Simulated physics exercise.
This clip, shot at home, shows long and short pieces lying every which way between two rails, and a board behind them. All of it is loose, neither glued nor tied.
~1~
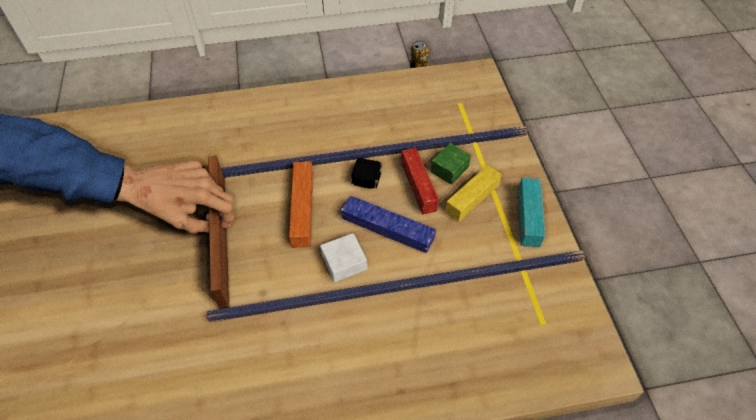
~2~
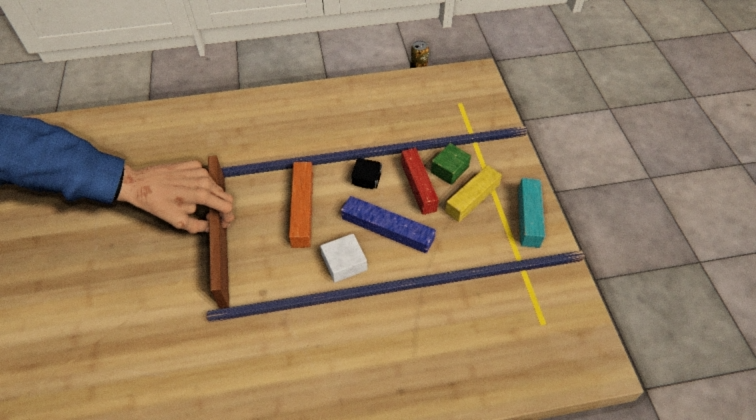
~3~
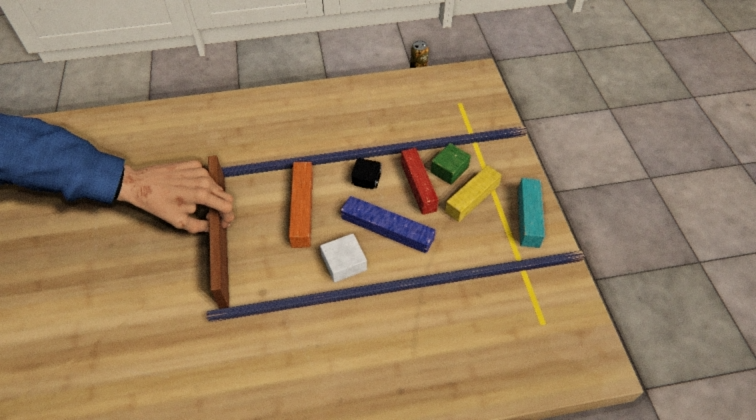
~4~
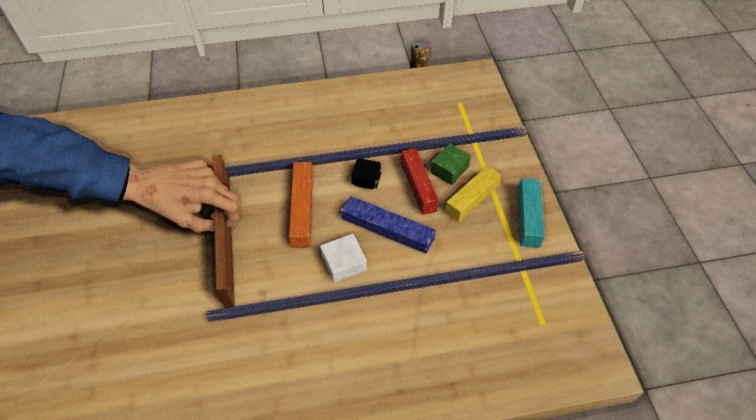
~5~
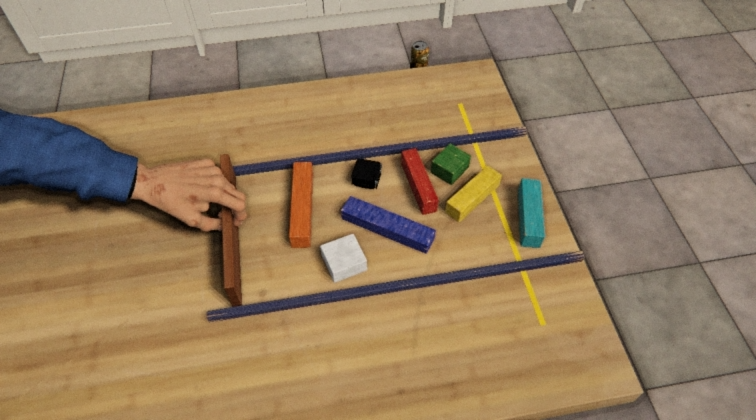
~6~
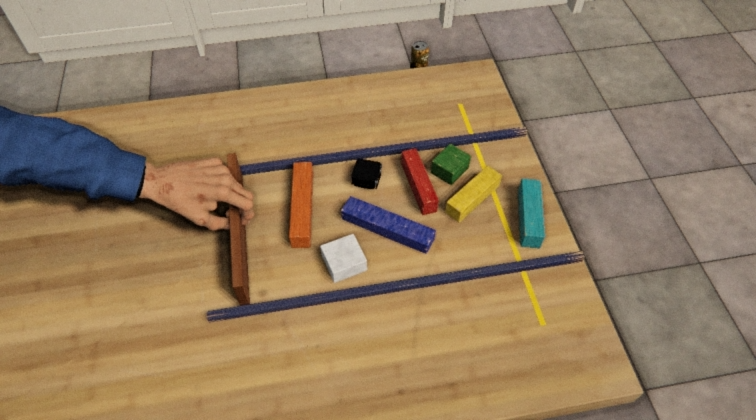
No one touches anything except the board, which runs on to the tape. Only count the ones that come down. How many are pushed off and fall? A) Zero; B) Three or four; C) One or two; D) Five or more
Three or four.
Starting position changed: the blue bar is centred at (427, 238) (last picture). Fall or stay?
Placed there, it does not drop.
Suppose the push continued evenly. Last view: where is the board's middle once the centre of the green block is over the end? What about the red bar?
The middle is at (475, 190) when it's the green block, and at (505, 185) when it's the red bar.
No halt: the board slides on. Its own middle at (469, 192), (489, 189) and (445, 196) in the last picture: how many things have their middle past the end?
Over the end: 0, 3, 0.
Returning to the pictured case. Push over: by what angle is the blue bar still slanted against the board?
Near 20 degrees.
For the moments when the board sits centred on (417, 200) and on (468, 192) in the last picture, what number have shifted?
So far 7, and 8 at the second.
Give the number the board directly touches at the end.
Number: 2.
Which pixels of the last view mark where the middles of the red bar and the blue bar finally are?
The red bar settles near (534, 159); as for the blue bar, near (548, 212).
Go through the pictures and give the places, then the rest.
In the first frame, turquoise bar (531, 212); yellow bar (474, 193); green block (451, 164); board (218, 229); tape (496, 199).
In the second frame, yellow bar (474, 193); white block (344, 258).
In the third frame, green block (451, 164); red bar (419, 181).
In the fourth frame, turquoise bar (531, 212); blue bar (388, 224).
In the fifth frame, yellow bar (474, 193); board (230, 227).
In the sixth frame, turquoise bar (531, 213); yellow bar (474, 194); green block (451, 164); board (238, 226); tape (496, 199).
Early on, none off yet; turquoise bar at rest near (531, 213); yellow bar at rest near (474, 194); green block at rest near (451, 164).
A while later, none off yet; turquoise bar at rest near (531, 213); yellow bar at rest near (476, 194); green block travelled a little near (462, 163).
Further along, none off yet; turquoise bar travelled a little near (554, 210); yellow bar travelled about its own width near (533, 184); green block travelled well along near (524, 153).
Finally, the number that fall off is three or four; lost, green block, yellow bar and turquoise bar.
